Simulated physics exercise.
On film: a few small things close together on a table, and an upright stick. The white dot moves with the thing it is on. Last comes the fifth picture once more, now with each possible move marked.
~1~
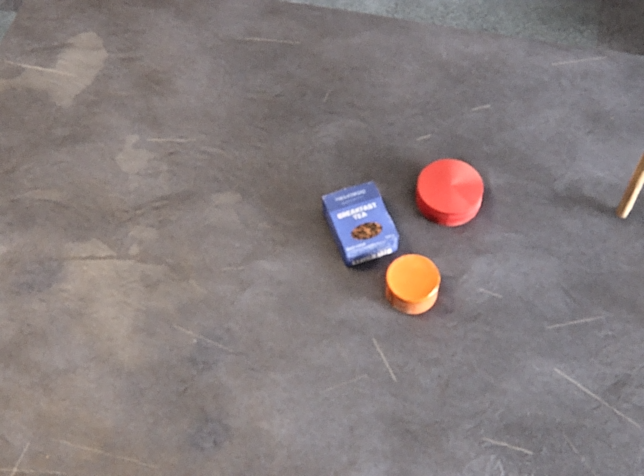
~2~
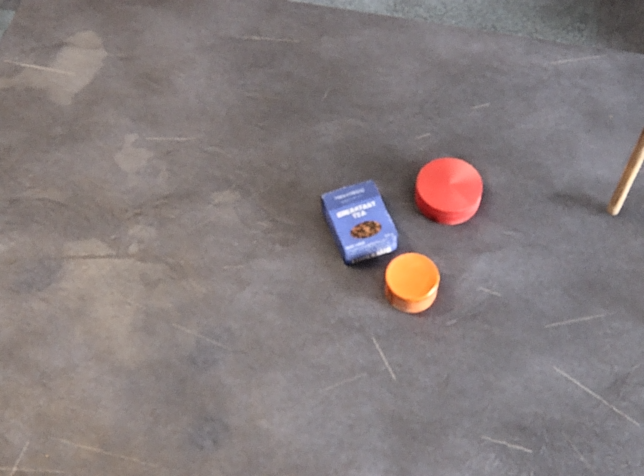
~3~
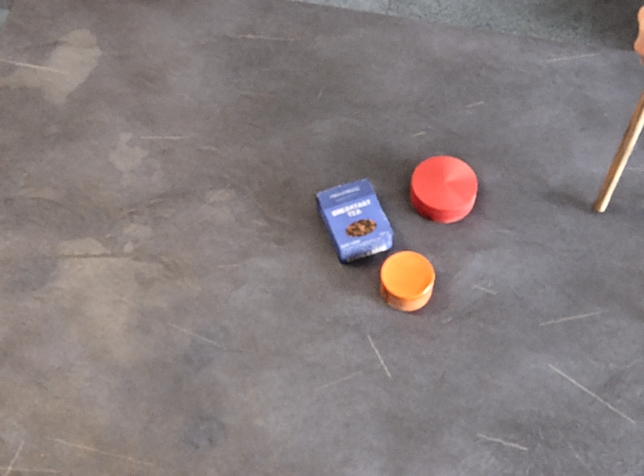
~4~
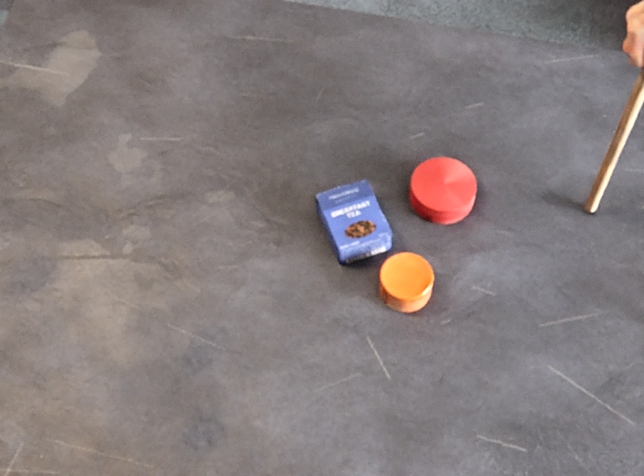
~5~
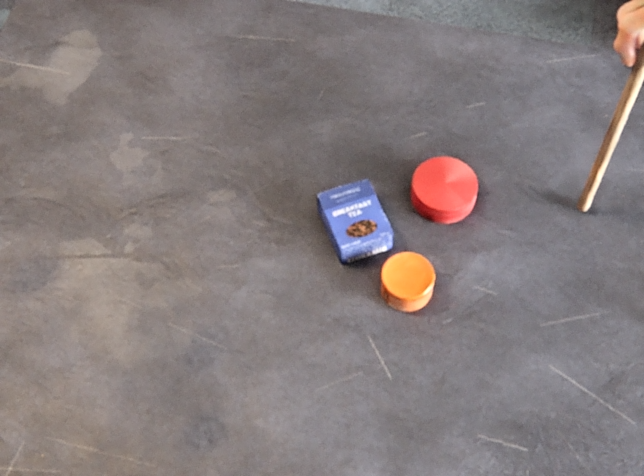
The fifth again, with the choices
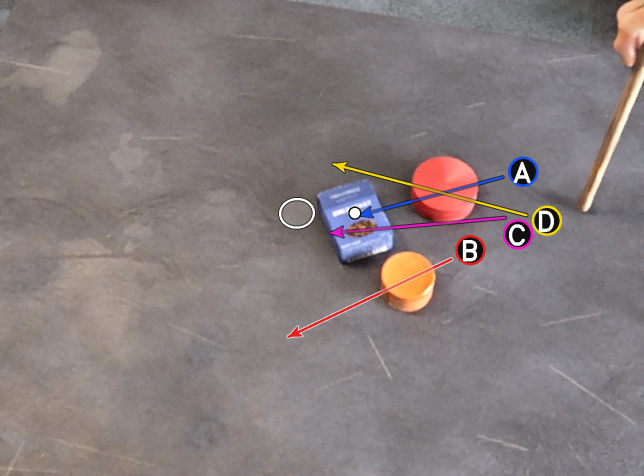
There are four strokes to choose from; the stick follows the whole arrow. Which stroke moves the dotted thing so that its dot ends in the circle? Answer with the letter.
Only C gets it there.
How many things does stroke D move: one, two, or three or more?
Two.
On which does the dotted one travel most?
Stroke A.
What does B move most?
It is the orange jar.
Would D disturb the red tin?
On that stroke, yes.
On the copy, A from (503, 177) to (359, 215); B from (451, 259) to (289, 337); C from (505, 218) to (331, 233); D from (527, 215) to (334, 164); the ring at (297, 213); the white dot at (355, 213).
On C. First, foot of the stick (442, 224); blue packet (355, 221); red tin (434, 186).
Then, foot of the stick (380, 230); blue packet (344, 221); red tin (434, 186).
Finally, foot of the stick (331, 234); blue packet (296, 218); red tin (434, 186); the dot on the blue packet is in the ring.
By contrast, A leaves the dotted thing at (277, 259); B leaves the dotted thing at (355, 221); D leaves the dotted thing at (335, 224).
